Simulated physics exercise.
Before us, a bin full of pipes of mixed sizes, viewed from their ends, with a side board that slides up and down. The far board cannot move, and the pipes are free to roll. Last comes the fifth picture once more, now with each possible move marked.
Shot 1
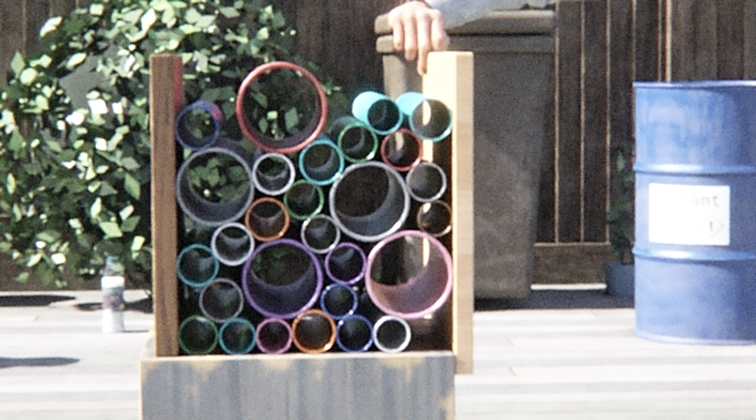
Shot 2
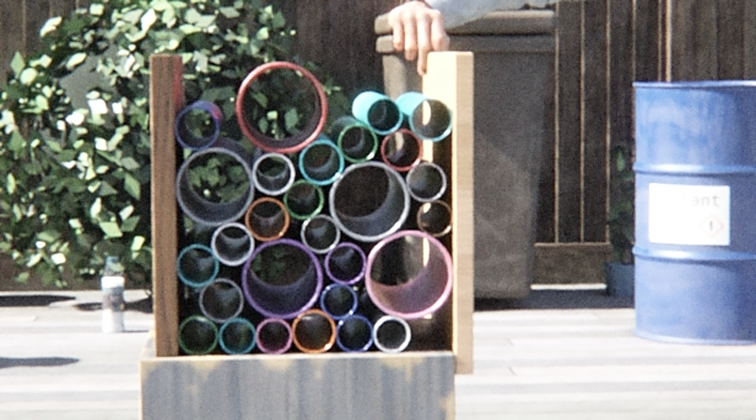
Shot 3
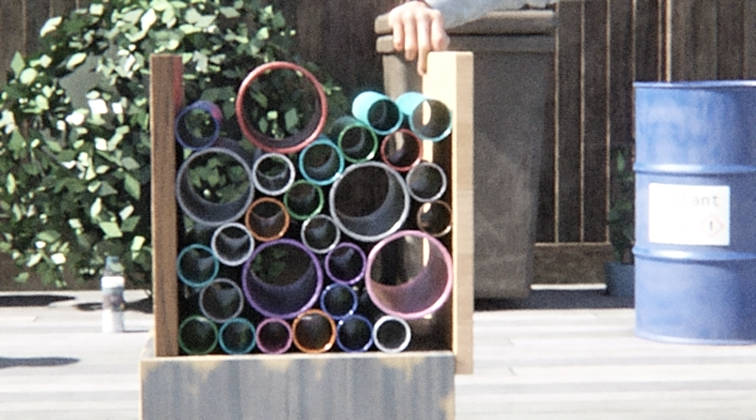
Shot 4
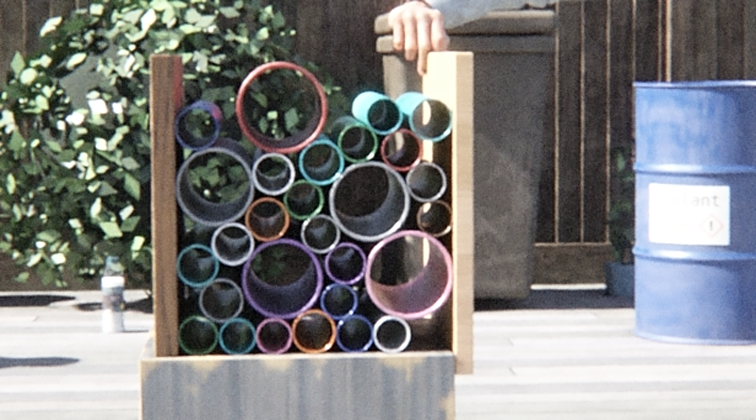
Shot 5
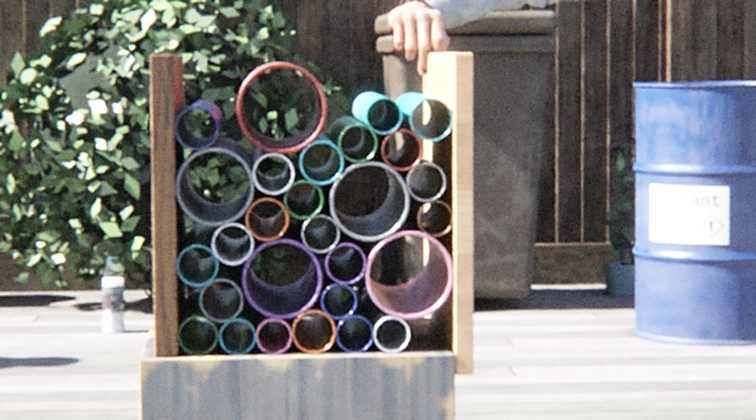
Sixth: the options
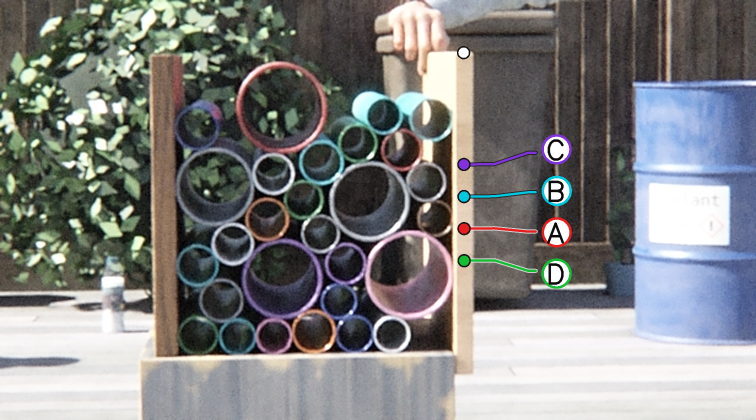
On a sunlit deck beside a leafy bush and a blue barrel, pipes of mixed sizes and colours sit stacked in an open-fronted bin, while a hand rests at the top of the right side board and nothing visibly moves.
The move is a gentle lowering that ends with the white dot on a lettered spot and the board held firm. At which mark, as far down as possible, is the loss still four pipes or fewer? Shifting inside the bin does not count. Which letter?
It can be let down to A.
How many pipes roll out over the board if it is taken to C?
At C the number is none.
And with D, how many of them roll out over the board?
At D the number is five.
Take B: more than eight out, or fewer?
At B, fewer than eight.
On the marked copy, A at (464, 229); B at (464, 197); C at (464, 165); D at (464, 261); the white dot at (464, 52).
With A. Early on, top of the board (454, 130).
Further on, top of the board (454, 218).
At the end, top of the board (454, 228), one out over the board.
As for the rest, B one out over the board; C none out over the board; D five out over the board.
